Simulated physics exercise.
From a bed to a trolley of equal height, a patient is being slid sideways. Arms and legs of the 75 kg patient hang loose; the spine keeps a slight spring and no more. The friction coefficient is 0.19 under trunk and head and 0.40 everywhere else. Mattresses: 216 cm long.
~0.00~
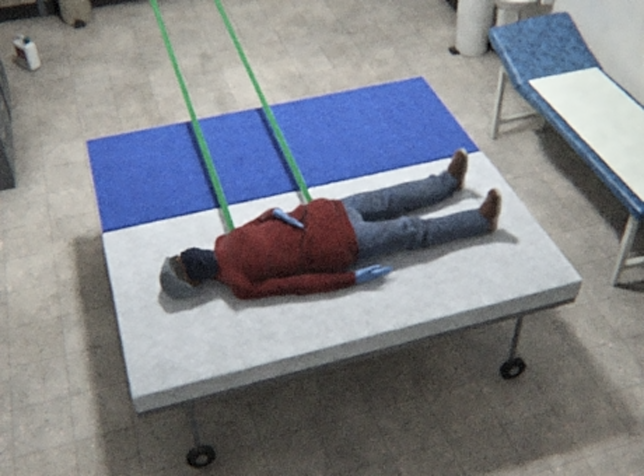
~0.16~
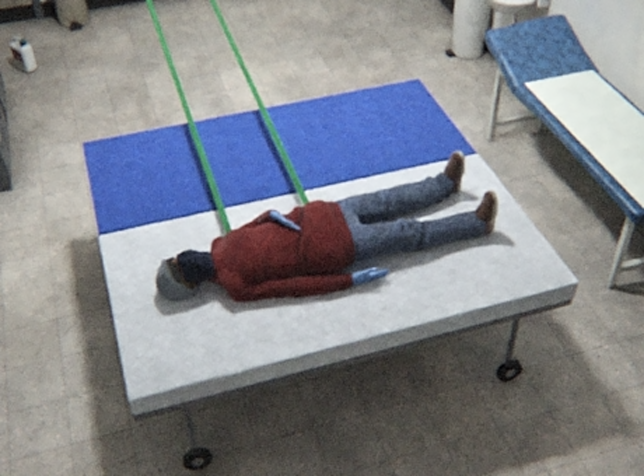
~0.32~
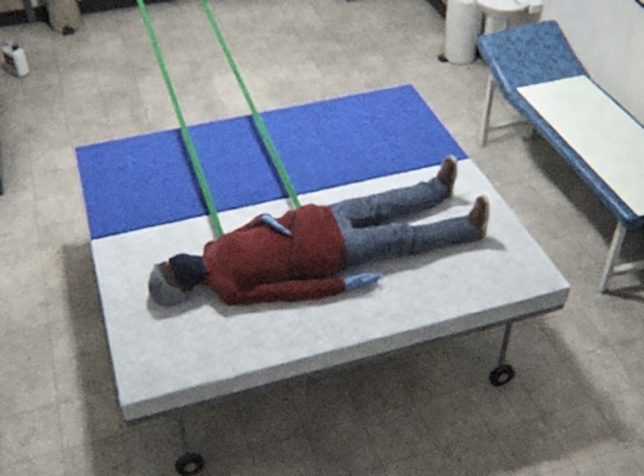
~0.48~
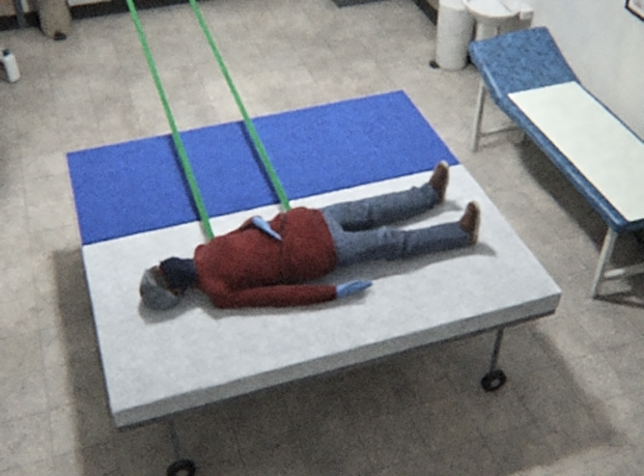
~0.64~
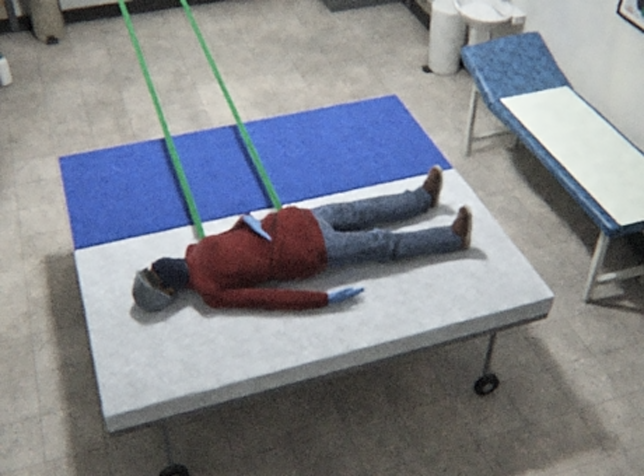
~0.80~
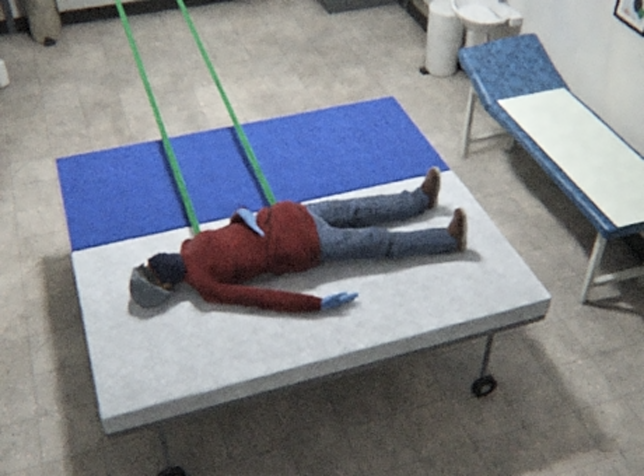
In this clip, a figure in a red sweater and jeans lies face up on a wheeled white-and-blue surface as the view shifts; two green straps draw the torso slightly toward the blue side, the nearer arm trailing outward.
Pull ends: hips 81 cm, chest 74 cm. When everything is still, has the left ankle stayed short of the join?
No - I expect it to go clear of the join.
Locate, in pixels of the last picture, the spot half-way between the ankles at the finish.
About pixel (387, 195).
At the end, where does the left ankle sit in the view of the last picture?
I'd put it somewhere close to (386, 166).
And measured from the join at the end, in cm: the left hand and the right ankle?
Left hand 72 past, right ankle 40 short.
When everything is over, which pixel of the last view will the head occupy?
Somewhere about (134, 209) in the last picture.
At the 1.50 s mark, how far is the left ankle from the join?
It sits around 24 cm short of the mark.
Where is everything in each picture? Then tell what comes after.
Left ankle (448, 183), left hand (289, 221); pull at the hips 0 cm, in the first picture.
Left ankle (445, 185), left hand (285, 223); pull at the hips 0 cm, in the second picture.
Left ankle (438, 190), left hand (277, 227); pull at the hips 1 cm, in the third picture.
Left ankle (430, 195), left hand (267, 230); pull at the hips 4 cm, in the fourth picture.
Left ankle (423, 199), left hand (258, 230); pull at the hips 8 cm, in the fifth picture.
Left ankle (421, 200), left hand (252, 224); pull at the hips 14 cm, in the sixth picture.
After 1.00 s the left ankle is 27 cm short of the join, near (421, 200) in the last picture's view.
After 1.50 s the left ankle is 24 cm short of the join, near (408, 200) in the last picture's view.
After 2.00 s the left ankle is 1 cm short of the join, near (391, 176) in the last picture's view.
Final state at 3.2 s, head crosses the join; left hand crosses the join; right hand stops short of the join; left ankle crosses the join; right ankle stops short of the join; right knee stops short of the join.
